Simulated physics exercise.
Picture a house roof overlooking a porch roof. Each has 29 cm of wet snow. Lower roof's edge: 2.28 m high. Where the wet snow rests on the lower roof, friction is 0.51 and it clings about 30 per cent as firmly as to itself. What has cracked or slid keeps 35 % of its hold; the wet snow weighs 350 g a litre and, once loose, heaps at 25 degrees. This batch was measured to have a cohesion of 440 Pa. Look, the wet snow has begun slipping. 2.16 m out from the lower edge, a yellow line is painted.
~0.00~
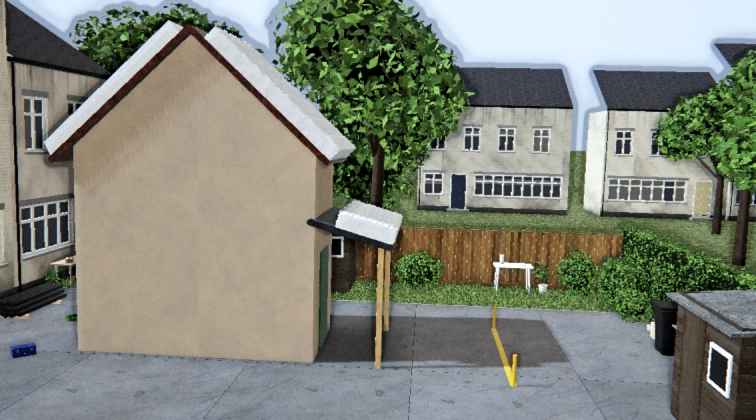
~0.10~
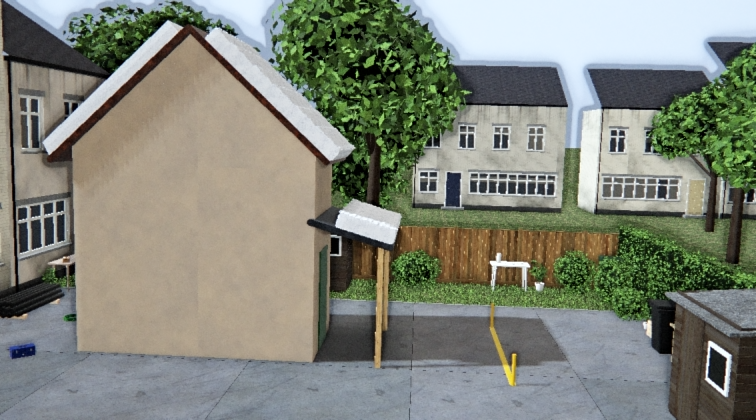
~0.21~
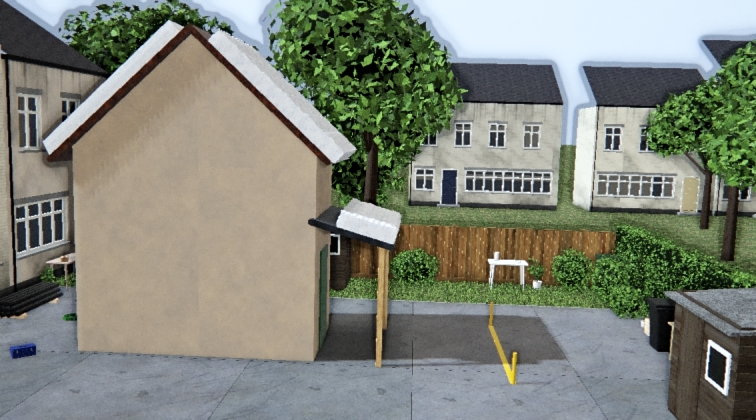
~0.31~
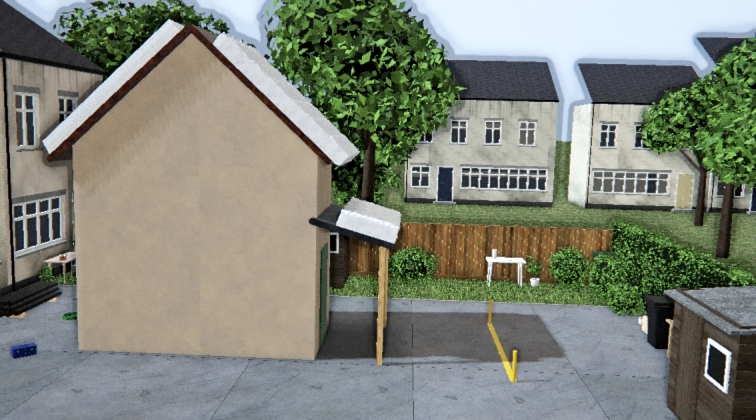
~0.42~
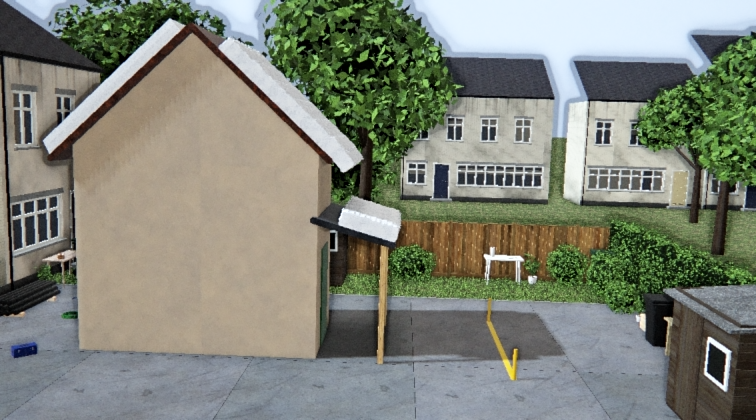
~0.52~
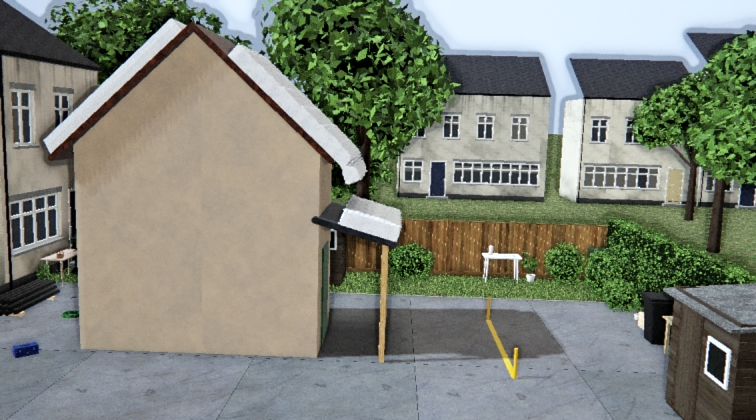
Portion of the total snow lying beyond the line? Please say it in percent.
Near 40 %.
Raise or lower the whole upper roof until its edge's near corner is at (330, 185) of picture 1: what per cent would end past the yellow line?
Roughly 30 per cent.
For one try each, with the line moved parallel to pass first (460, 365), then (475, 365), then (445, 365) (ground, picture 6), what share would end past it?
Respectively about 60 in a hundred, 55 in a hundred and 70 in a hundred.
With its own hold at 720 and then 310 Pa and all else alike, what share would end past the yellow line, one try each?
First try roughly 35 per cent, second try roughly 40 per cent.
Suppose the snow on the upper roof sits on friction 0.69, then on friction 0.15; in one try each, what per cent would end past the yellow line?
I'd expect around 30 percent, then around 45 percent.
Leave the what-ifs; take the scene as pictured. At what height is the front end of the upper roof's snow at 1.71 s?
I'd say around 0.0 metres.
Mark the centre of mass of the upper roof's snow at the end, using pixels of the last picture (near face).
Close to (530, 347) in the last picture.
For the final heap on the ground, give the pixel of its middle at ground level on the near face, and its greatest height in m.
It sits close to (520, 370), some 0.3 m high.
After 1.07 s, none is below the lower edge and 0 % is past the line.
After 1.71 s, 61 % is below the lower edge and 0 % is past the line.
After 2.36 s, 77 % is below the lower edge and 40 % is past the line.
After 3.00 s, 77 % is below the lower edge and 40 % is past the line.
After 3.10 s, 77 % is below the lower edge and 40 % is past the line.
